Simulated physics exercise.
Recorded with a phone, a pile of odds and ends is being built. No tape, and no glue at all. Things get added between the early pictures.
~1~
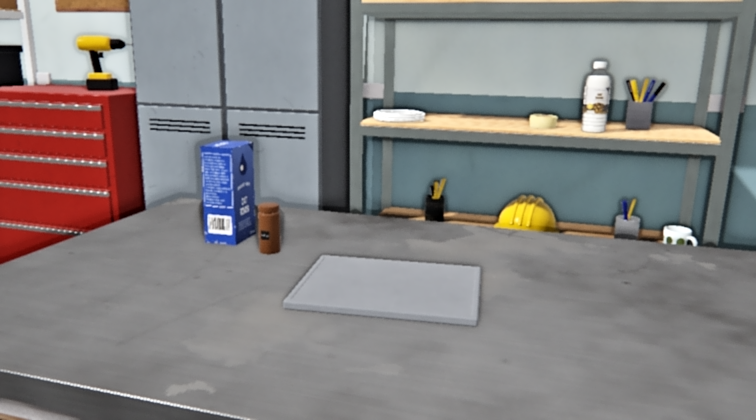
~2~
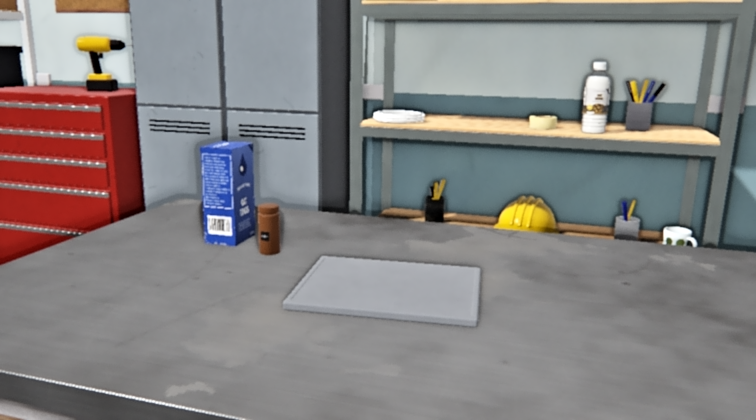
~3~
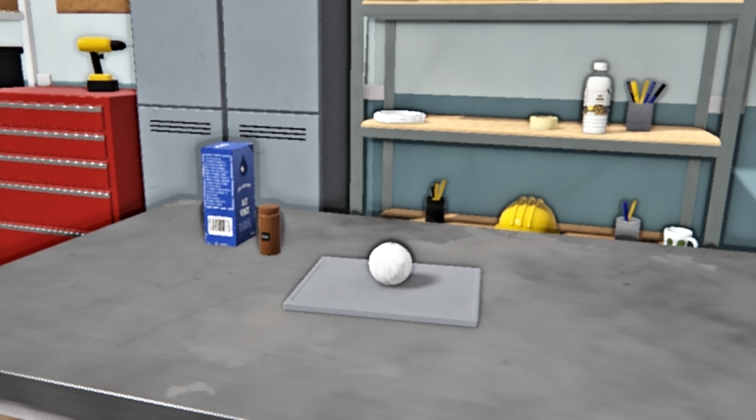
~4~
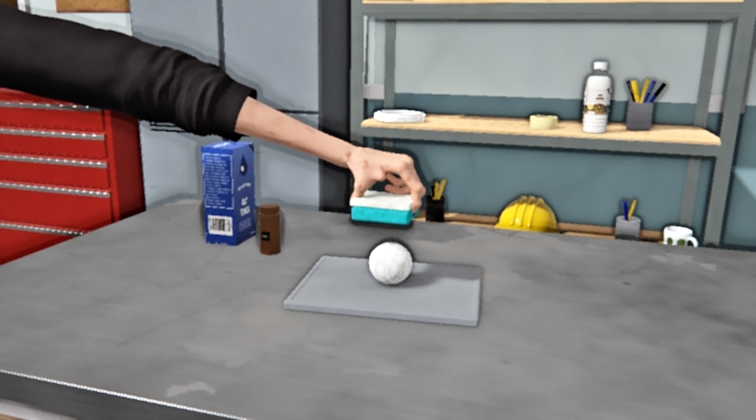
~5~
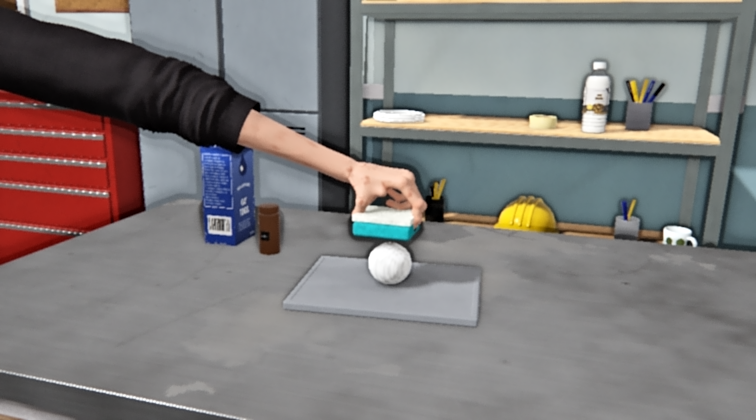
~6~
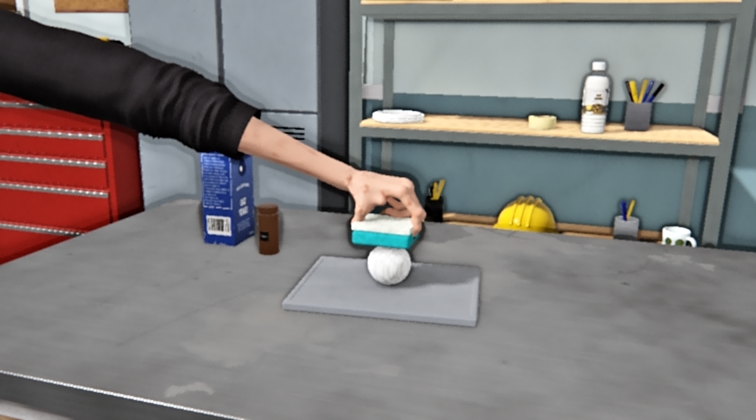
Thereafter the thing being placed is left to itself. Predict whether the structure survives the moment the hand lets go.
The structure falls down.
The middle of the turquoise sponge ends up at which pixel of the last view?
End spot: Near (351, 254).
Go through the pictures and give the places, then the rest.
The last thing is not in view yet, in the first picture.
The last thing is not in view yet; brown shaker (269, 229), in the second picture.
The last thing is not in view yet; white onion (391, 264), in the third picture.
On its way; turquoise sponge (386, 208); brown shaker (270, 229), in the fourth picture.
On its way; turquoise sponge (387, 223); white onion (390, 263), in the fifth picture.
Set down, still held; turquoise sponge (386, 232); brown shaker (269, 229), in the sixth picture.
Then, 0.40 s after the last picture, turquoise sponge now fallen.
Then, 0.50 s after the last picture, things are still on the move.
Then, 2.00 s after the last picture, nothing new.
At rest, fallen, turquoise sponge; the other 4 in place. Seen from the same camera at the end, turquoise sponge near (351, 254). The pile comes apart.
